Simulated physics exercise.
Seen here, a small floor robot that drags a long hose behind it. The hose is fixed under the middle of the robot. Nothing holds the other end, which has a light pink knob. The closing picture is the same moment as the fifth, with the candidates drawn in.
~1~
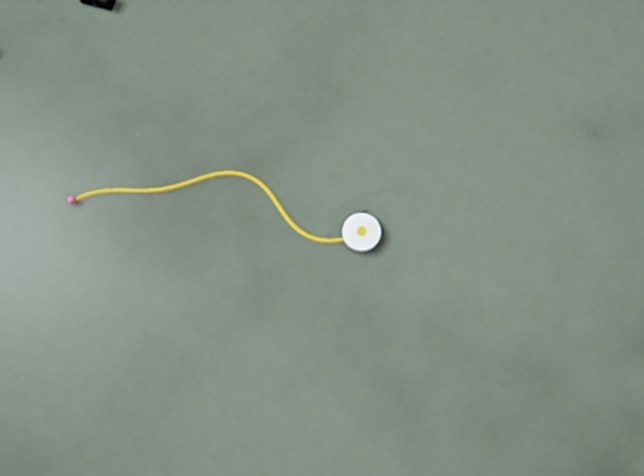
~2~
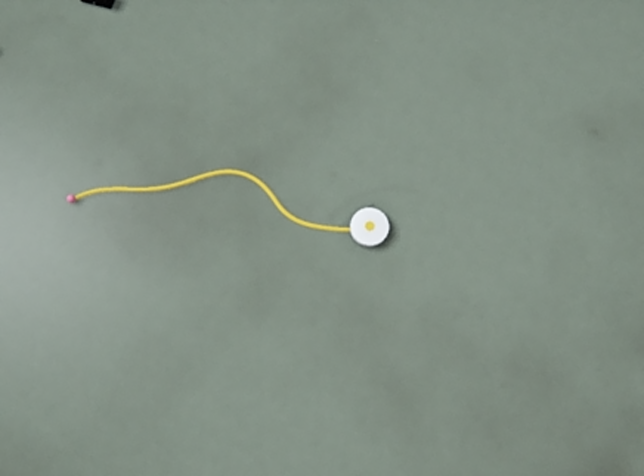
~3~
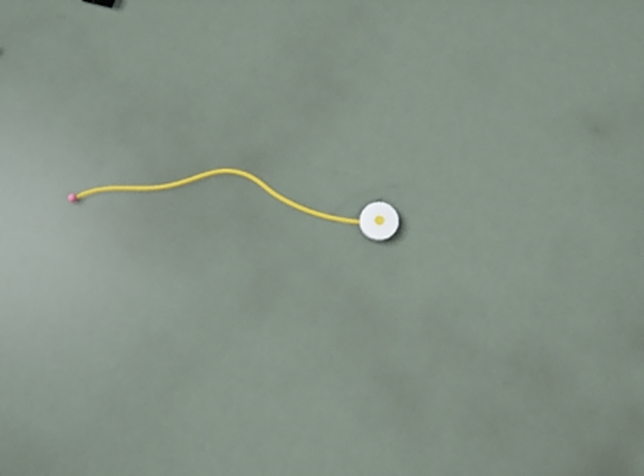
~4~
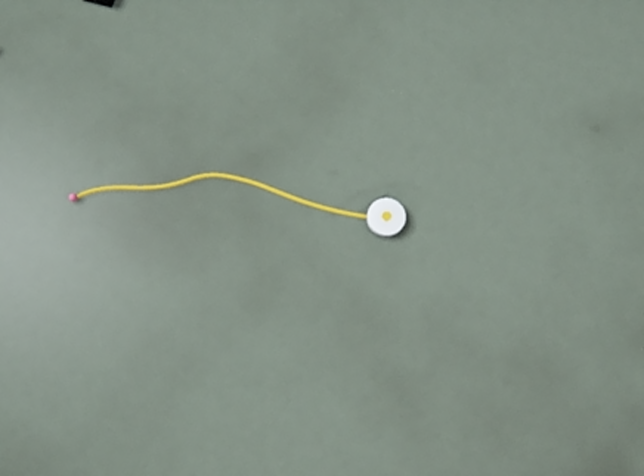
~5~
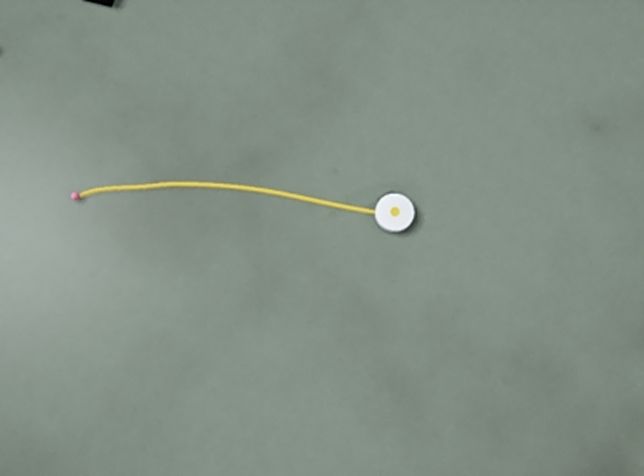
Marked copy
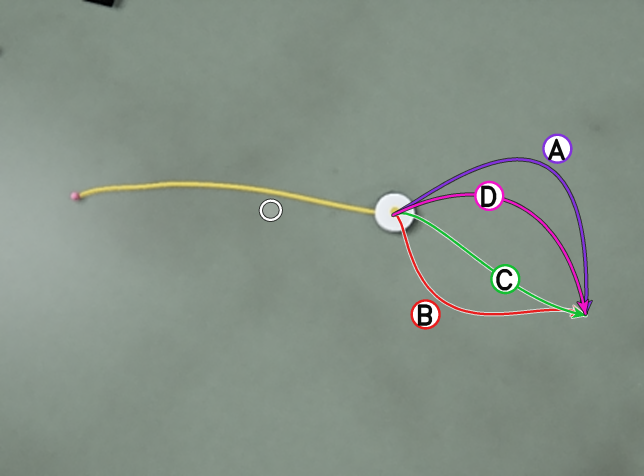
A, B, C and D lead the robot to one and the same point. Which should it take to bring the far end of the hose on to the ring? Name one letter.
C is the one.
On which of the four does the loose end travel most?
That is A.
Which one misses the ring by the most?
A.
On the marked copy, A from (393, 215) via (539, 163) to (586, 314); B from (393, 215) via (461, 310) to (584, 315); C from (393, 215) via (485, 265) to (586, 315); D from (393, 215) via (516, 204) to (586, 314); the ring at (271, 210).
With C. Early on, robot (464, 246), middle of the hose (302, 206), free end (146, 189).
Further on, robot (533, 294), middle of the hose (371, 235), free end (217, 196).
At the end, robot (590, 315), middle of the hose (422, 257), free end (270, 207); the free end is on the ring.
As for the rest, A leaves the free end at (298, 184); B leaves the free end at (265, 223); D leaves the free end at (284, 194).
